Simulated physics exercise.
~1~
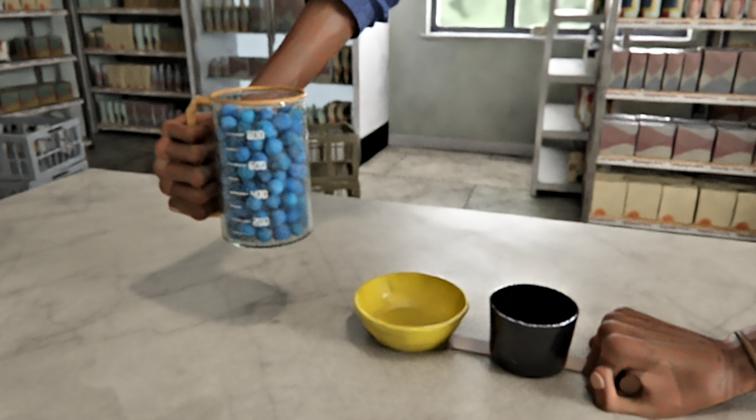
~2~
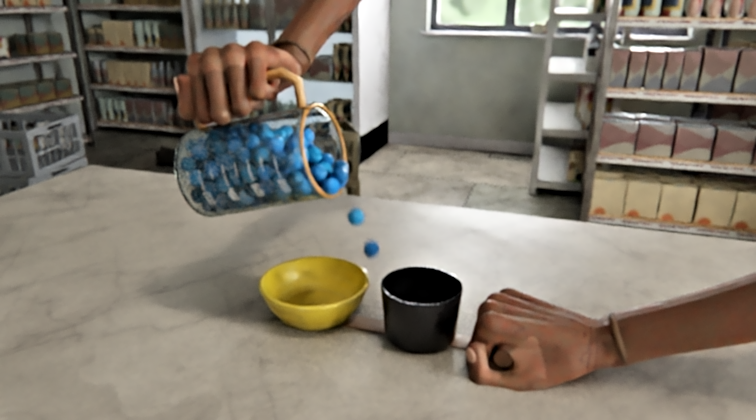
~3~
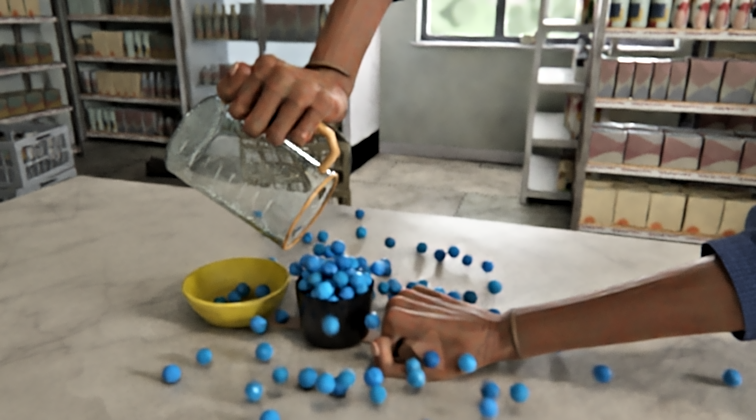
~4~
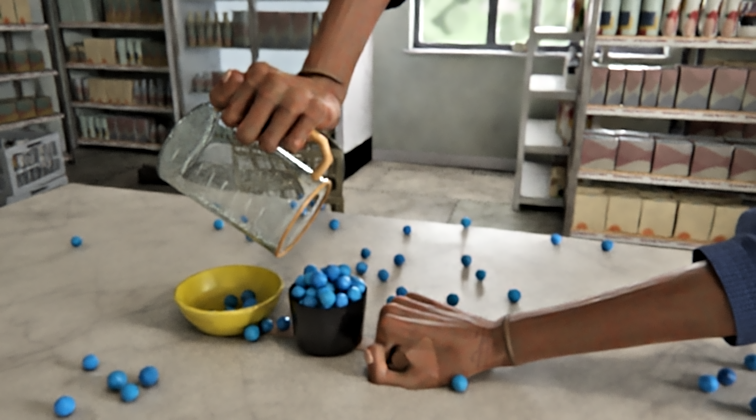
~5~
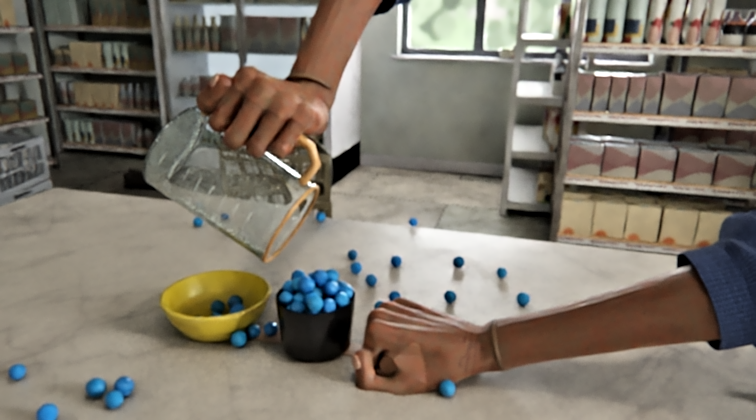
Blue balls pour from a tilted glass jug, overfilling a black cup and scattering widely.
